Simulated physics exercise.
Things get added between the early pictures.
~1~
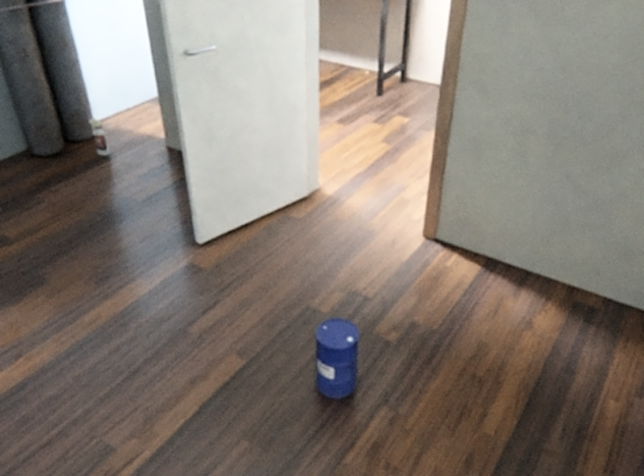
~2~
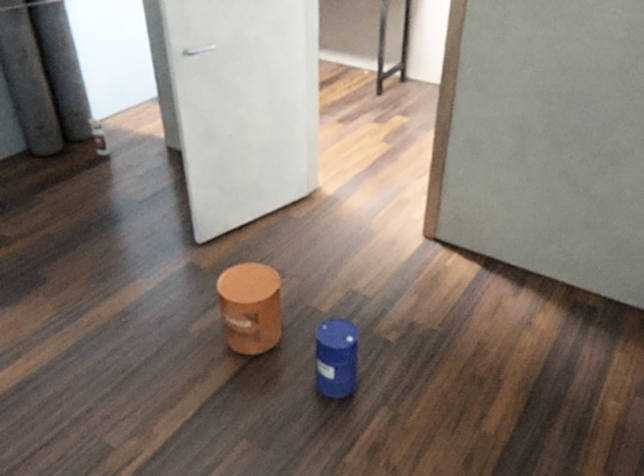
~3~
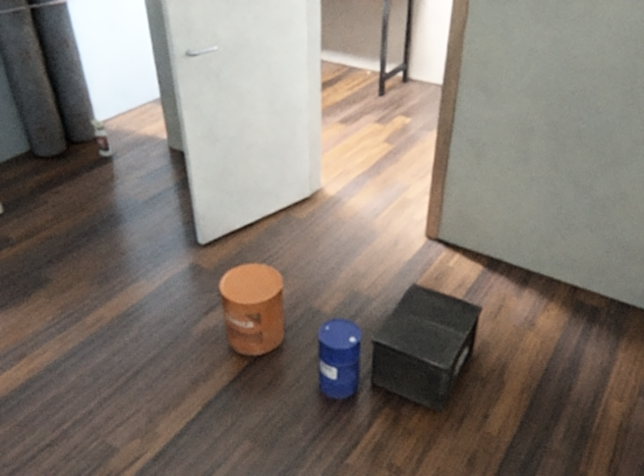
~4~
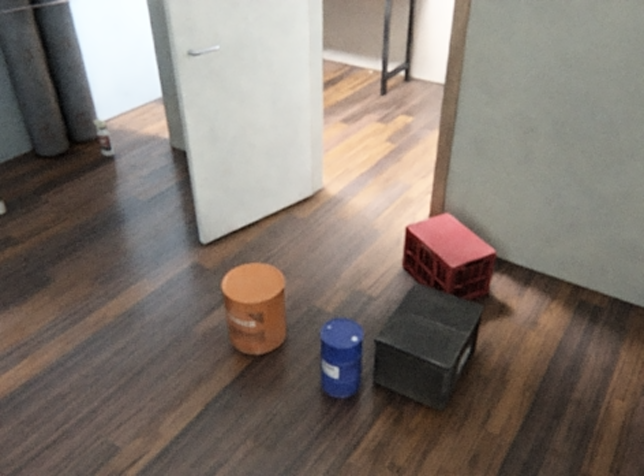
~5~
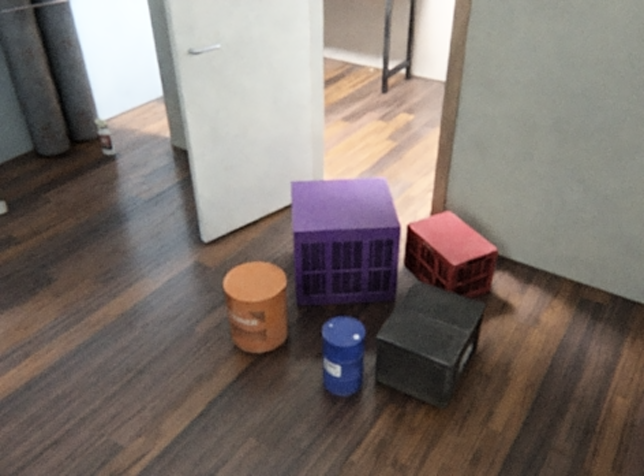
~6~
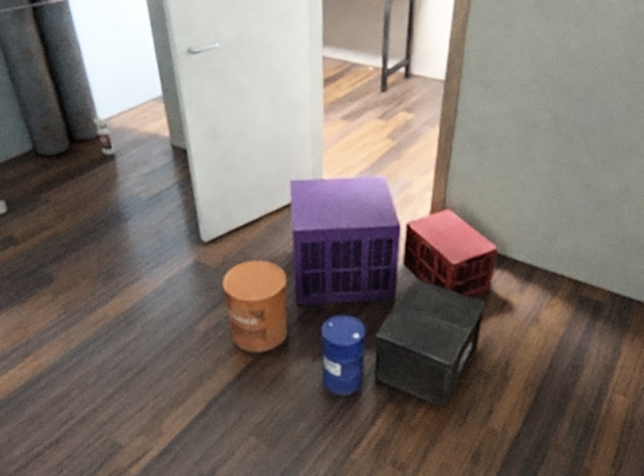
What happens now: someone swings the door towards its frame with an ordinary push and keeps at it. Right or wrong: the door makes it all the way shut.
Wrong.
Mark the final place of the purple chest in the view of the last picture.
Looks like it settles somewhere around (351, 241).
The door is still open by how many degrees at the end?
Open angle: About 60°.
Then, 0.50 s after the last picture, door 82° open.
Then, 0.70 s after the last picture, door 66° open.
At rest, door 61° open; all 5 in place. Seen from the same camera at the end, purple chest near (351, 241).
